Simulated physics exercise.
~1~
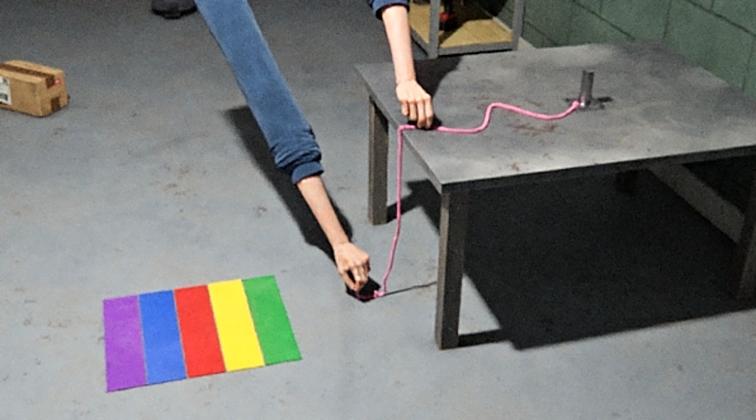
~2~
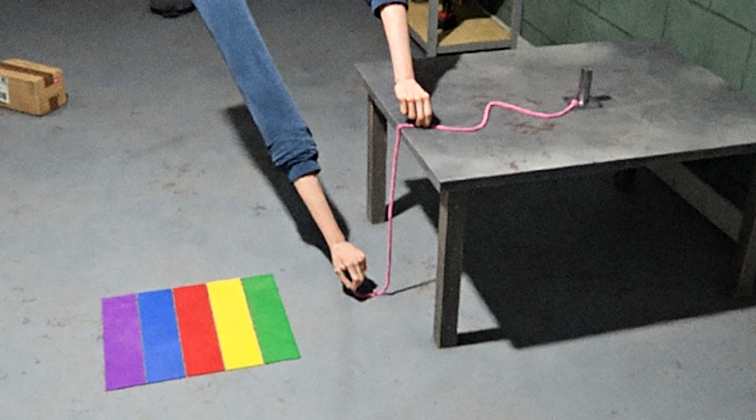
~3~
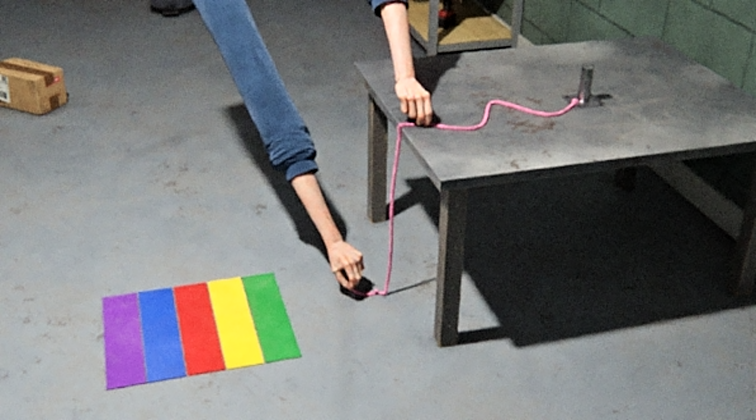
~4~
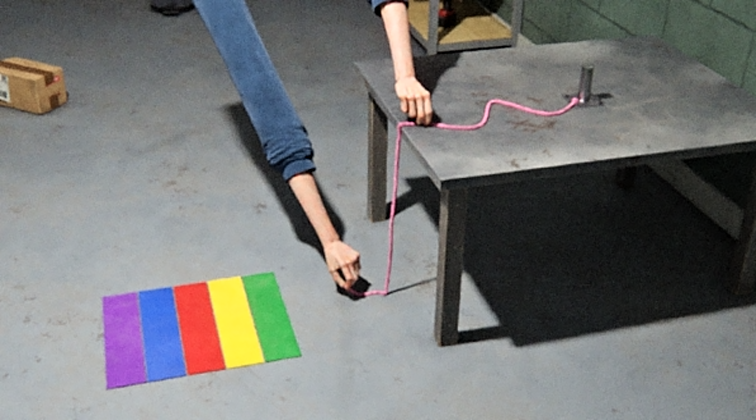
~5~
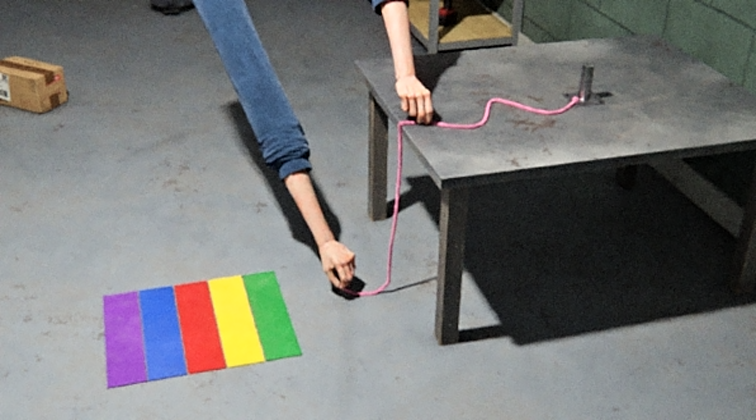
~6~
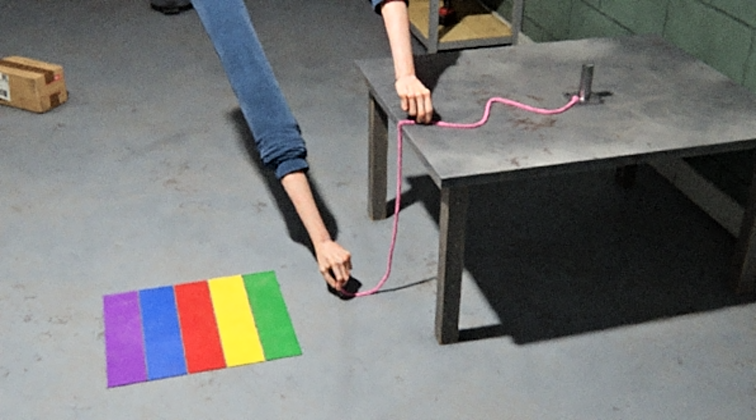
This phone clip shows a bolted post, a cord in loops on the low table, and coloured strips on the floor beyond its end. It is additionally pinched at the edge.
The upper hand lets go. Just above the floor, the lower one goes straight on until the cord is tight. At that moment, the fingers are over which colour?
Over the blue one.
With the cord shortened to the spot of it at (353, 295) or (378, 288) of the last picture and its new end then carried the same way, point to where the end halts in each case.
Going through both, you get (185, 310) and then (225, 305).
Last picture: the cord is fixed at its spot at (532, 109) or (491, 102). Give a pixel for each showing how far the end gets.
Approximately (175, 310) and (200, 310), respectively.
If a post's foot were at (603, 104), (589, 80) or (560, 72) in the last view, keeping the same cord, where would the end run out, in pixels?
Places per try: (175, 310); (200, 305); (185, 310).
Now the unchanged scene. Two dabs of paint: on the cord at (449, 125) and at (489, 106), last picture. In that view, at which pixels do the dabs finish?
Near (387, 135) and (460, 114).
A little later, end near (216, 305); over yellow.
Next, end near (180, 310); over red.
When it is tight, end near (158, 314); over blue. The end stops over the blue strip.
